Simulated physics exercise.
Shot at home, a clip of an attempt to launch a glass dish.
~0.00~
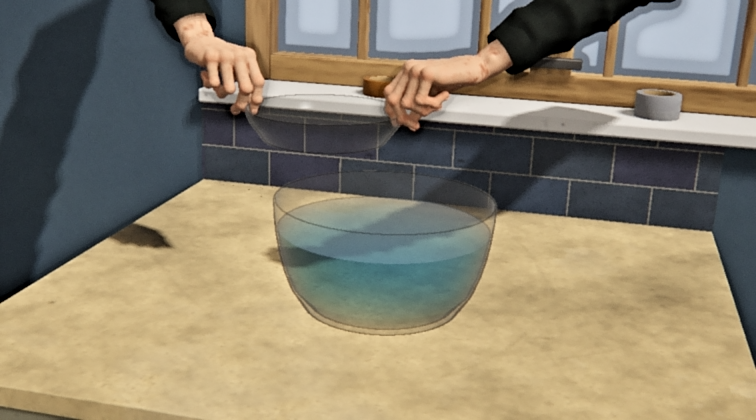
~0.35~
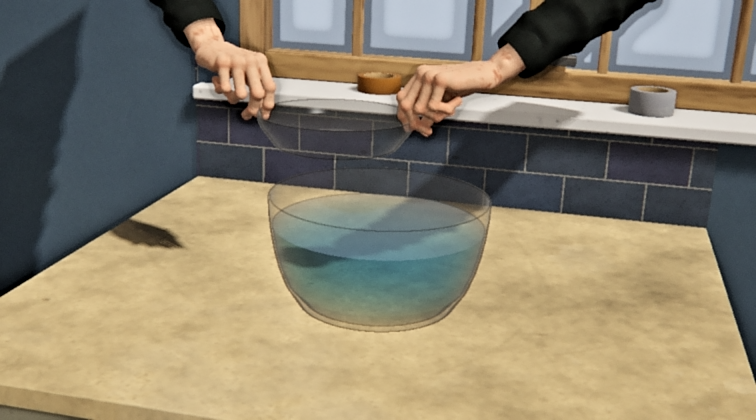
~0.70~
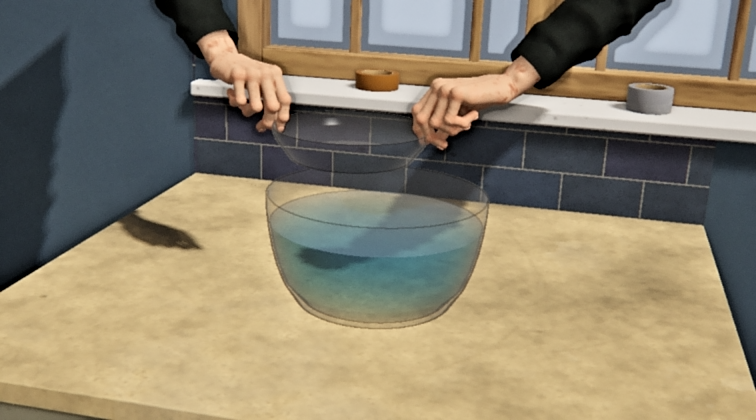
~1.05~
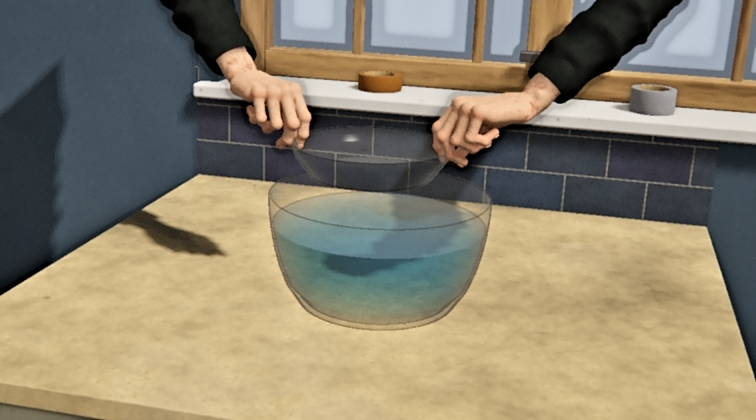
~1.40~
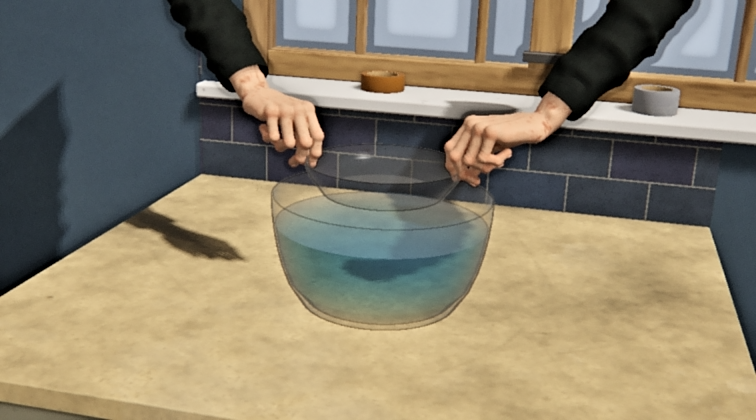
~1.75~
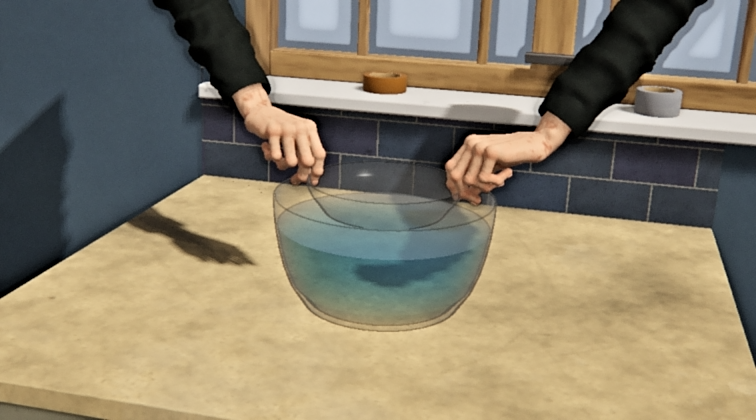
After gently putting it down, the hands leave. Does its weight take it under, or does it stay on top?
It remains up.
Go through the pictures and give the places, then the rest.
The first frame shows dish (325, 122) empty; above the big tub.
The second frame shows dish (337, 128) empty; coming down.
The third frame shows dish (352, 140) empty; lower.
The fourth frame shows dish (371, 157) empty; lower still.
The fifth frame shows dish (384, 176) empty; close to the surface.
The sixth frame shows dish (385, 194) empty; just over the surface.
After 2.2 s, the dish dips into the water.
After 2.8 s, it bobs and steadies.
After 5.0 s, the dish floats with most of its side showing.
